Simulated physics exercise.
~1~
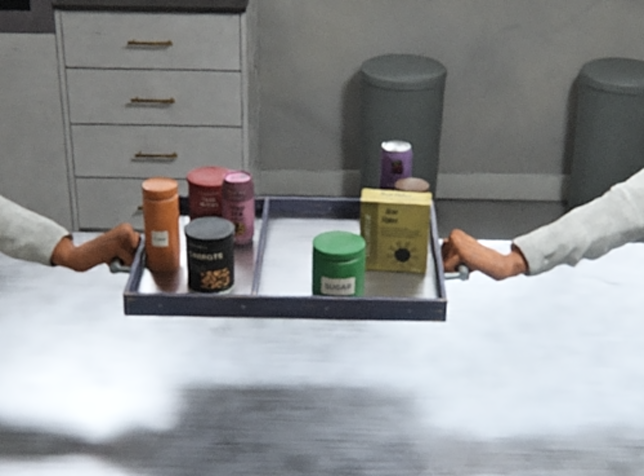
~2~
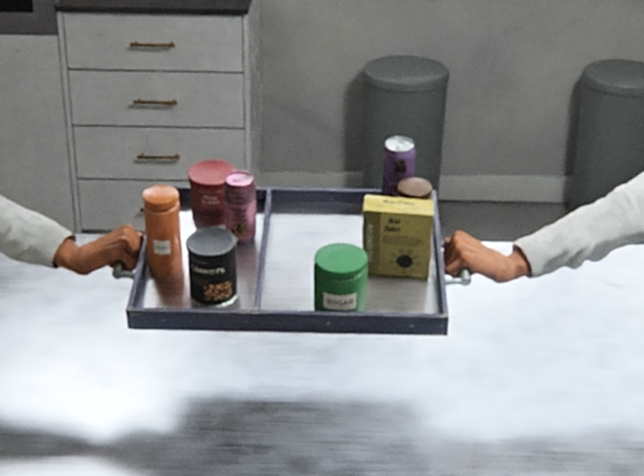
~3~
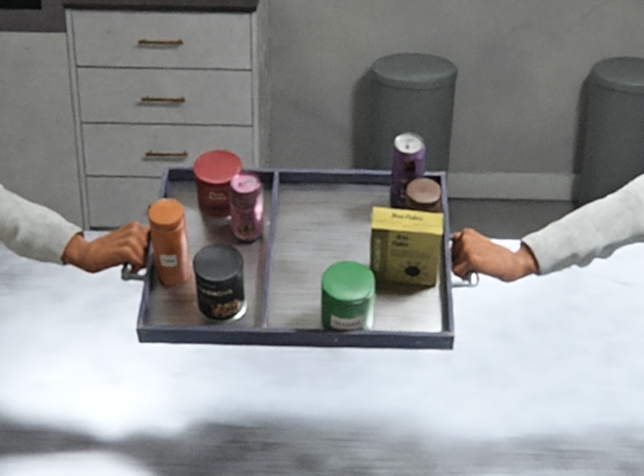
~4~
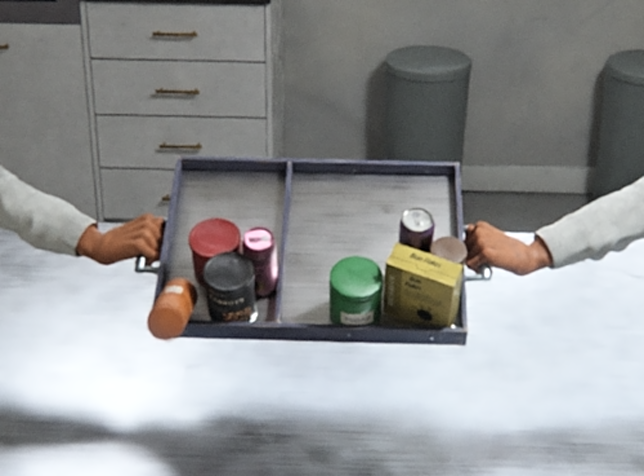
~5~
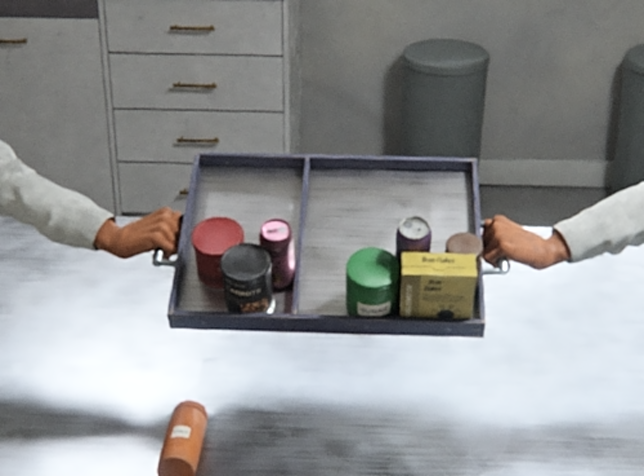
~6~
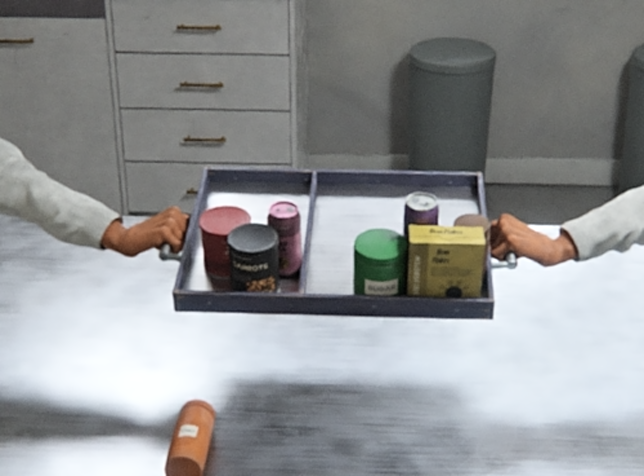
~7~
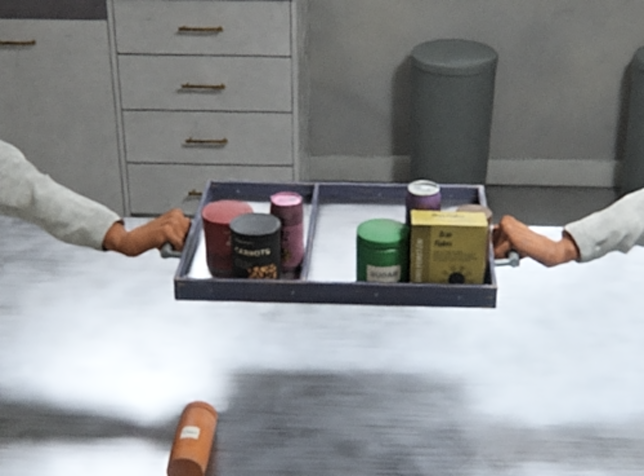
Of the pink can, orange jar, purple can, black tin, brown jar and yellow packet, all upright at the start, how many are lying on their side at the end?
Only one of them, the orange jar, is lying on its side at the end.
The clip shows two hands holding a tray of cans, jars, a tin and a yellow packet above a table, tipping its near edge down so items slide forward and the orange jar falls off, then levelling it, the jar left lying on the table.
